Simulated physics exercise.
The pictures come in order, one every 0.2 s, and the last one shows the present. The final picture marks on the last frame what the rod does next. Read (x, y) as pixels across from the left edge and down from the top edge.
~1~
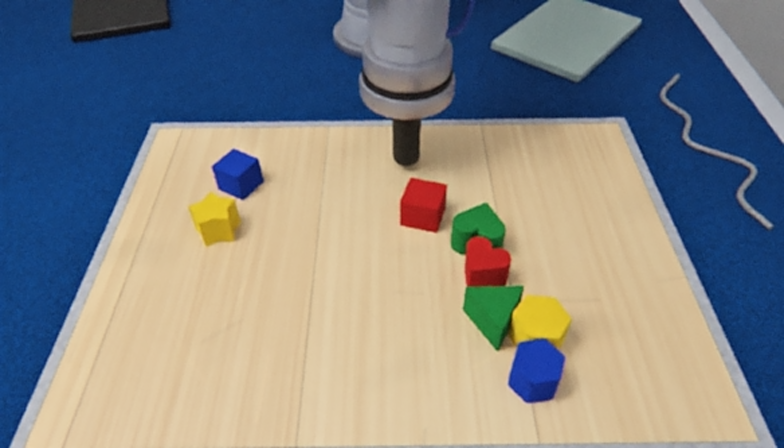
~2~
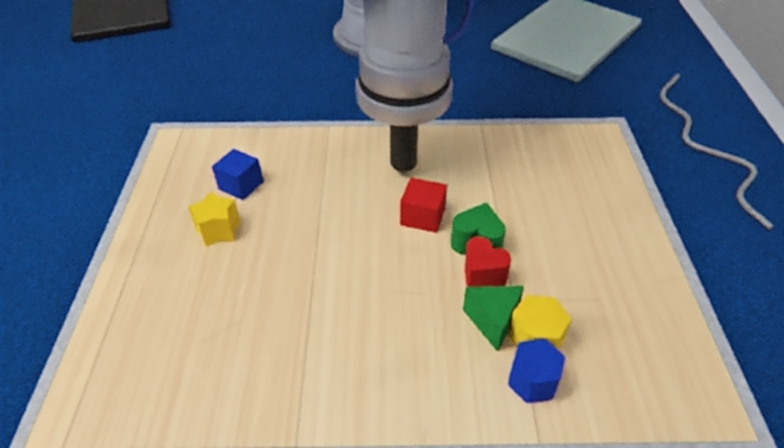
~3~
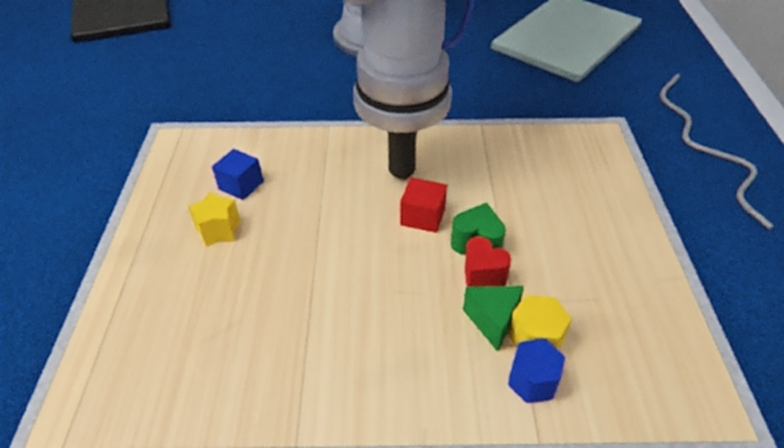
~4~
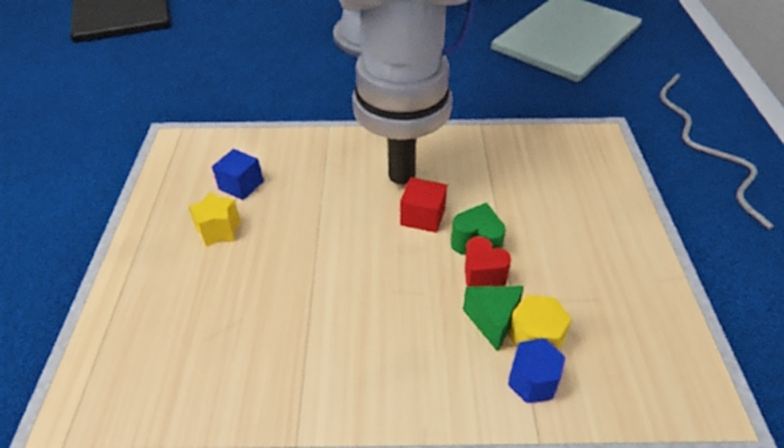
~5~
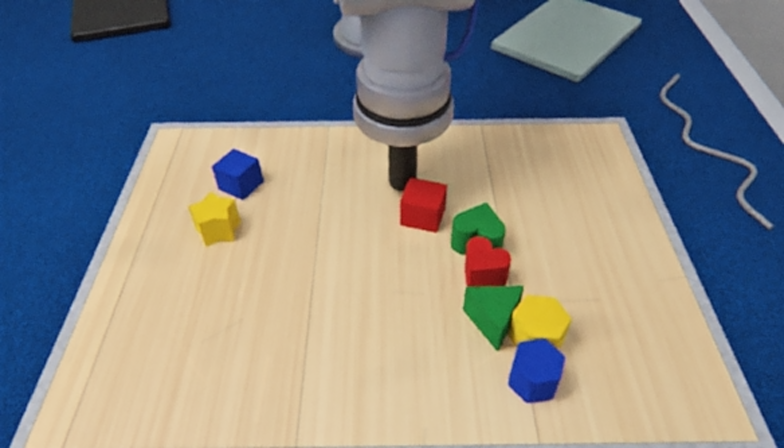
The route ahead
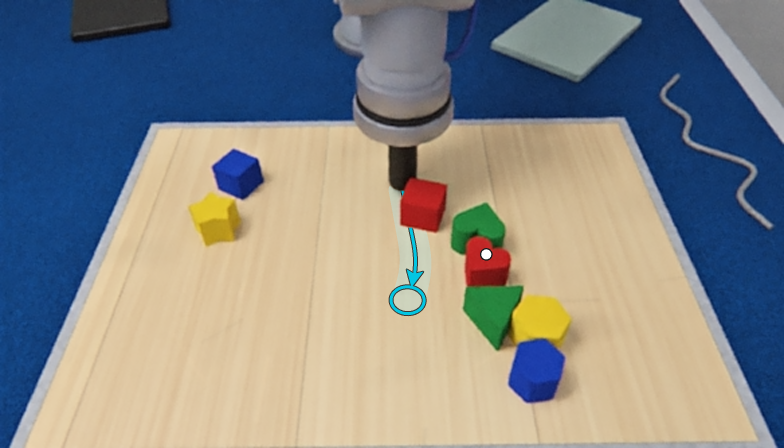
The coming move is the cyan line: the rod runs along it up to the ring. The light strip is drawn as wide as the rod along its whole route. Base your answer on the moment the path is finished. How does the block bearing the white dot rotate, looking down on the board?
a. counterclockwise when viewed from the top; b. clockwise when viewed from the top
The one that fits is b, clockwise when viewed from the top.
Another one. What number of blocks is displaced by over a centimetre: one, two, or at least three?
The result: Three blocks or more.
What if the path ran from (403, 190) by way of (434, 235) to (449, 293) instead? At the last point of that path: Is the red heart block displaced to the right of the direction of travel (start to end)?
In short: No.
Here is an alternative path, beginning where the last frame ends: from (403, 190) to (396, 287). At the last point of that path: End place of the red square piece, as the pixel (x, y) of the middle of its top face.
I'd say the red square piece ends with its top centre at (439, 232).
The drawn path runs from (403, 190) through (413, 240) to (408, 300); the dot is on the red heart block.
On the path given first. One third of the way, rod (410, 217); red square piece (440, 223), turned 20° anticlockwise; green heart block (489, 224), turned 25° anticlockwise; red heart block (490, 258).
Two thirds of the way, rod (416, 254); red square piece (456, 246), turned 65° anticlockwise; green heart block (497, 225), turned 50° anticlockwise; red heart block (495, 263), turned 35° clockwise.
At the end, rod (408, 294); red square piece (454, 255), turned 95° anticlockwise; green heart block (497, 225), turned 50° anticlockwise; red heart block (499, 263), turned 30° clockwise; green triangle not moved.
